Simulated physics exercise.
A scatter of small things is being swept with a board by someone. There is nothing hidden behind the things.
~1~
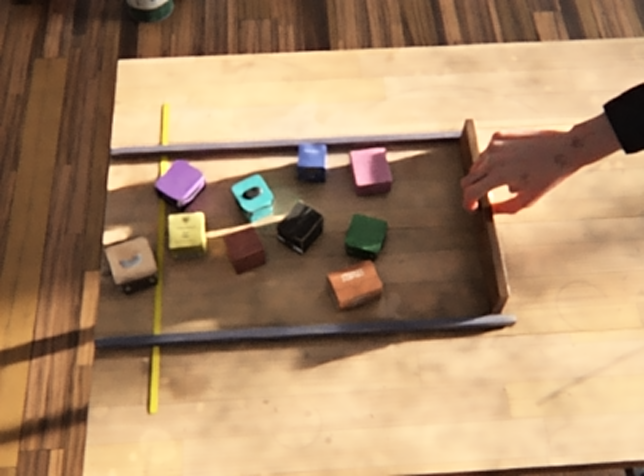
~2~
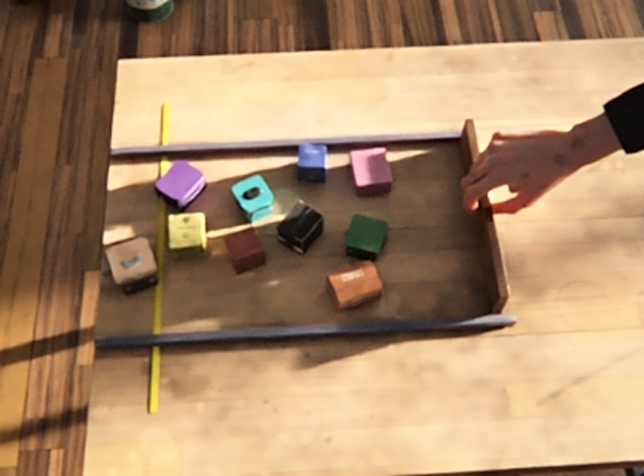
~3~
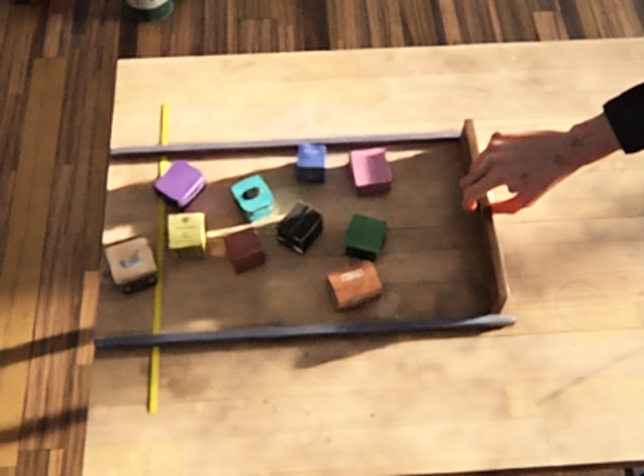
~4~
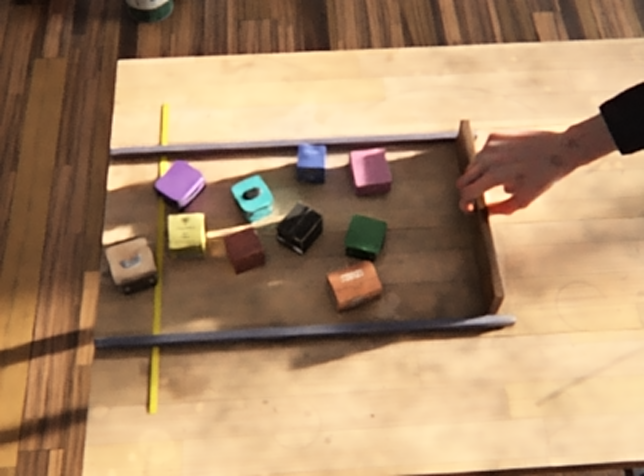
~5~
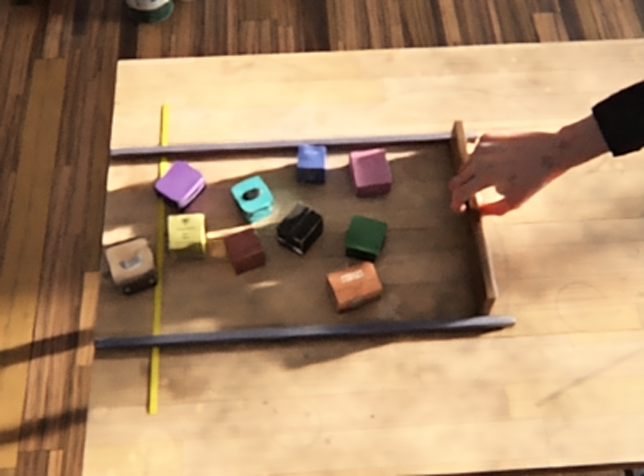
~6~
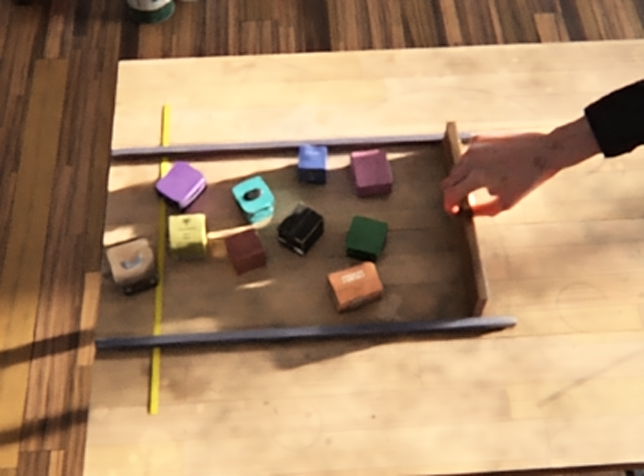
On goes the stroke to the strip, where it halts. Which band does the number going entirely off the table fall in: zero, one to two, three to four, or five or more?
It falls in the three to four band.
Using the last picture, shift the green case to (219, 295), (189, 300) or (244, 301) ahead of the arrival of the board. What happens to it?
Taking the three spots in turn, the green case comes off, then comes off, then comes off.
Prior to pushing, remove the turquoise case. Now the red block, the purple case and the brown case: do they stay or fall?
Red block - safe; purple case - gone; brown case - gone.
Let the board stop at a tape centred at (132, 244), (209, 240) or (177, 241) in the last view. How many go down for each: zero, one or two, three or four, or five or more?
Lab note - count per position: Five or over; no fall at all; three or four.
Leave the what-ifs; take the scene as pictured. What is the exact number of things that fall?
A count of exactly 3.
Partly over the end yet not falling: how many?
Count: 3.
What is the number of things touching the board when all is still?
4.
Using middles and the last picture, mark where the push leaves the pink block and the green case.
Final pixels, roughly: (145, 183) for the first, (142, 260) for the other.
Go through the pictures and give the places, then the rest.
In the first picture, brown case (134, 266); purple case (181, 186); yellow box (187, 236); board (482, 213); tape (161, 241).
In the second picture, purple case (181, 186); turquoise case (254, 199).
In the third picture, yellow box (187, 236); orange box (354, 286).
In the fourth picture, brown case (133, 267); board (478, 213).
In the fifth picture, purple case (181, 187); blue box (312, 165).
In the sixth picture, brown case (134, 268); purple case (182, 187); yellow box (188, 237); board (463, 215); tape (161, 242).
A little later, none off yet; brown case at rest near (134, 268); purple case at rest near (182, 187); yellow box at rest near (188, 237).
Next, none off yet; brown case at rest near (134, 268); purple case shifted a little near (162, 190); yellow box shifted a little near (170, 235).
When it is over, the number that fall off is three or four; down, yellow box, purple case and brown case.
